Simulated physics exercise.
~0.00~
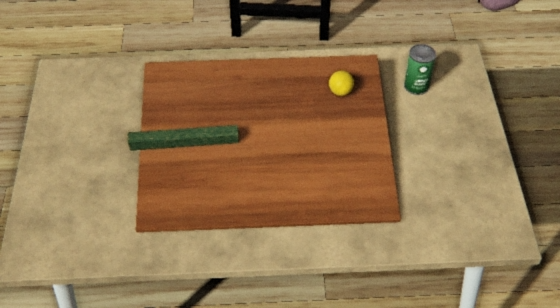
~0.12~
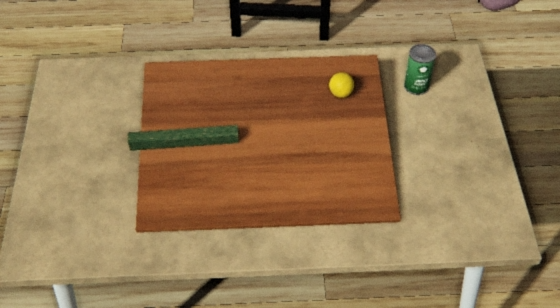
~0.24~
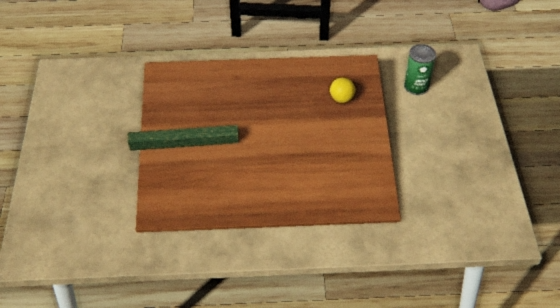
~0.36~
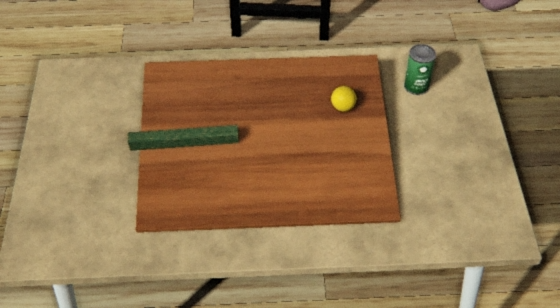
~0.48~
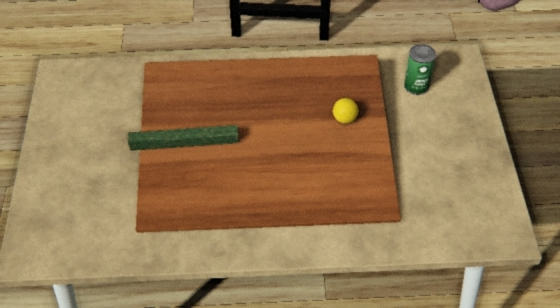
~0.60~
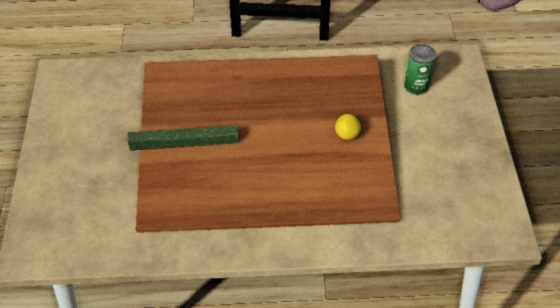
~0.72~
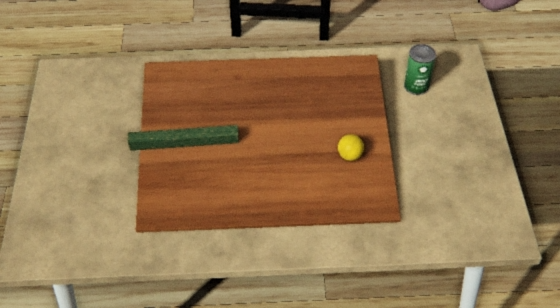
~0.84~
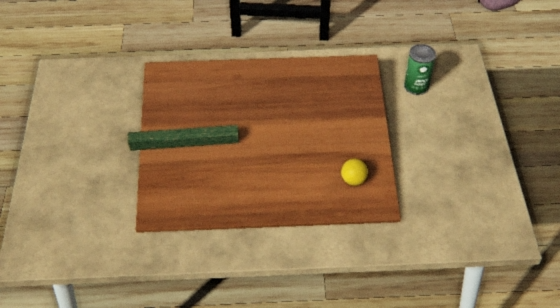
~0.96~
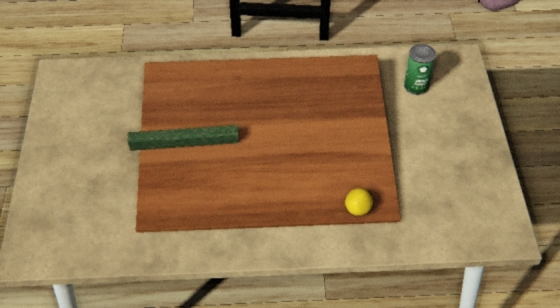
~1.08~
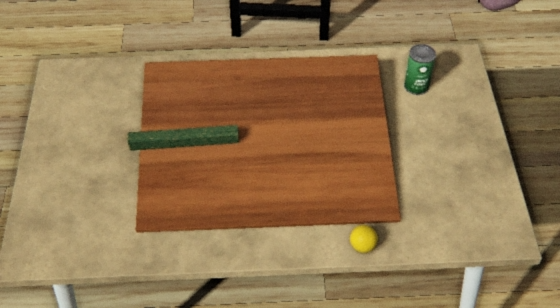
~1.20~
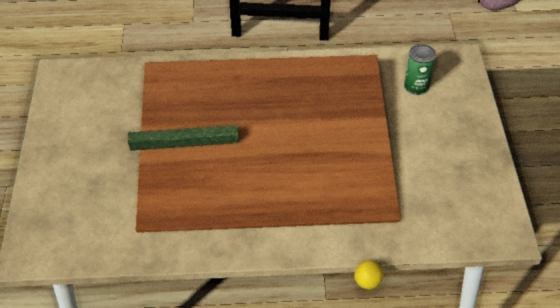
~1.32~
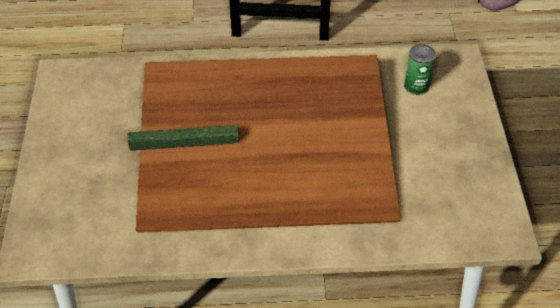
A pale, mottled table stands on a wooden plank floor, seen from above and in front by a still camera. A reddish-brown board lies on it, with a long dark green block fixed across its left part, a yellow lemon near its far right corner, and a green tin standing on the table to the right. The lemon starts to move slowly toward the near side, then gathers speed, drifting slightly right. It crosses the board's near edge and the strip of table beyond, then goes over the table's near edge. Finally it is out of view, while the block and tin remain in place.
